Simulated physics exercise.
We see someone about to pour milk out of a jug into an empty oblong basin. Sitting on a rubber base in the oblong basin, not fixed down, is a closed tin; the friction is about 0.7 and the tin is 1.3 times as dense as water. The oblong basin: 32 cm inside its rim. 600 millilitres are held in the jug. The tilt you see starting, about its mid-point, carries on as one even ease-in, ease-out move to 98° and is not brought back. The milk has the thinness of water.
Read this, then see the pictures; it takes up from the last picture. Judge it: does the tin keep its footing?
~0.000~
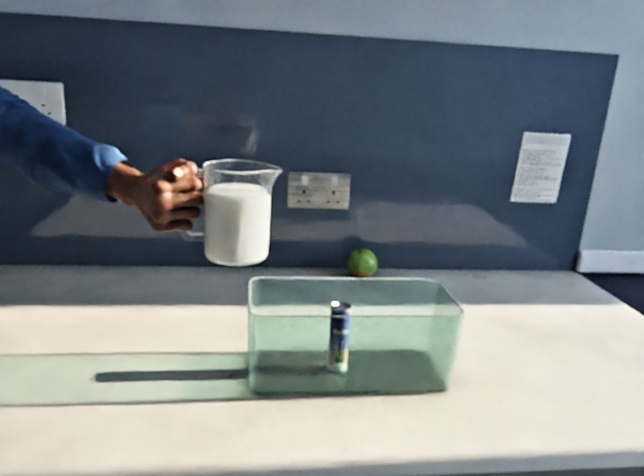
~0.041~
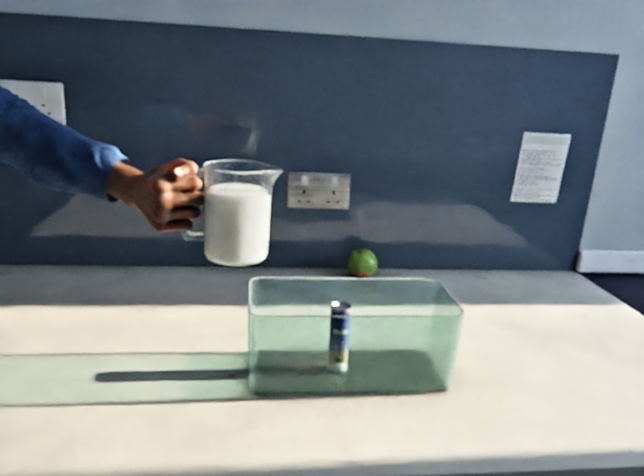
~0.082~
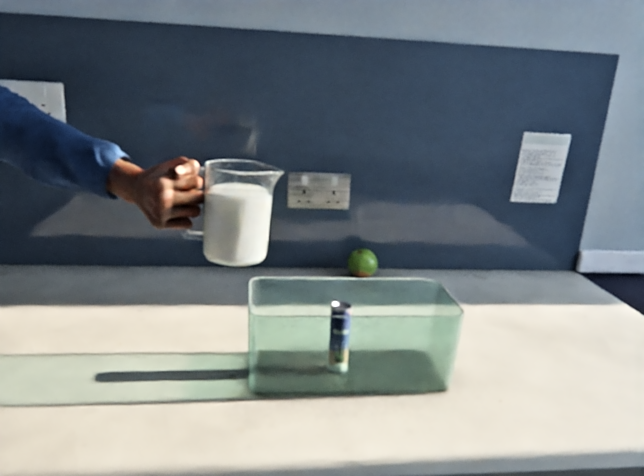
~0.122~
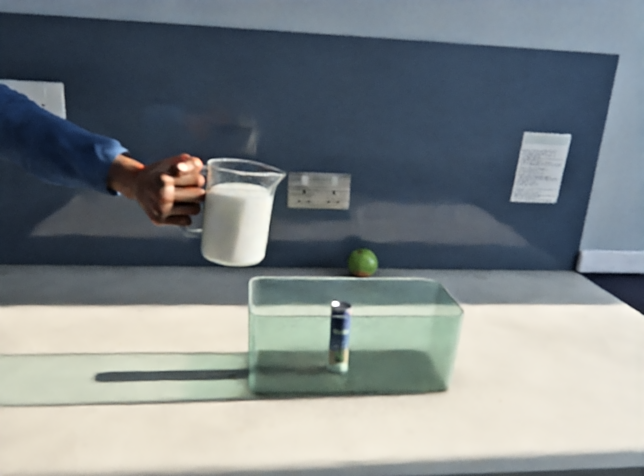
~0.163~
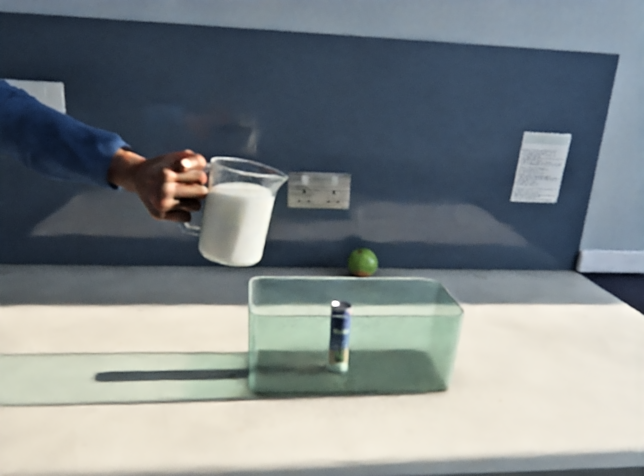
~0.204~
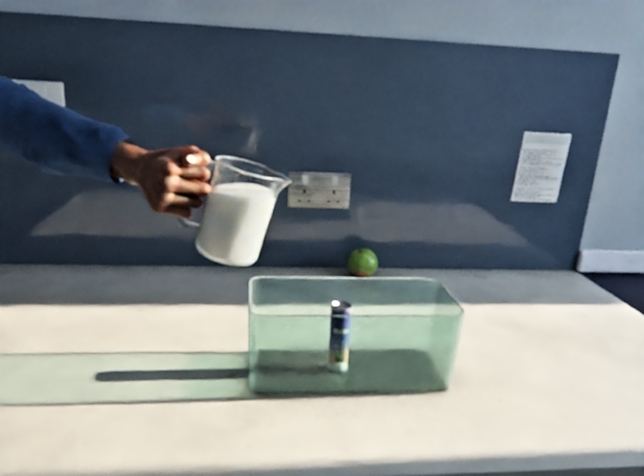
No, it tips over.
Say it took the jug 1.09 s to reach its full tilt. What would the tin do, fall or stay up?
Tips over.
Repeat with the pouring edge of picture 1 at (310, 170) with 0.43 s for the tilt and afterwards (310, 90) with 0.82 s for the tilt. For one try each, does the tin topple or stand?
The tin stays vertical the first time and stays vertical the second time.
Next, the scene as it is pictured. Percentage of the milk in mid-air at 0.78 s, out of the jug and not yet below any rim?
Close to 20 per cent.
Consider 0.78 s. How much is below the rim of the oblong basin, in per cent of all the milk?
Around 36 parts in a hundred.
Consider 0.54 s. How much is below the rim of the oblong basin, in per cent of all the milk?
0 %, roughly.
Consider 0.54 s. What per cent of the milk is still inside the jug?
90 %.
Then, 0.54 s in, the tilt is 72° and 90 per cent is still to pour; the tin stands where it began.
Then, 0.78 s in, the tilt is 98° and 44 per cent is still to pour; the tin stands where it began.
Then, 1.04 s in, the tilt is 98° and 12 per cent is still to pour; the tin lies on its side.
Then, 1.32 s in, the tilt is 98° and 2 per cent is still to pour; the tin lies on its side.
Finally, the tin lies on its side.
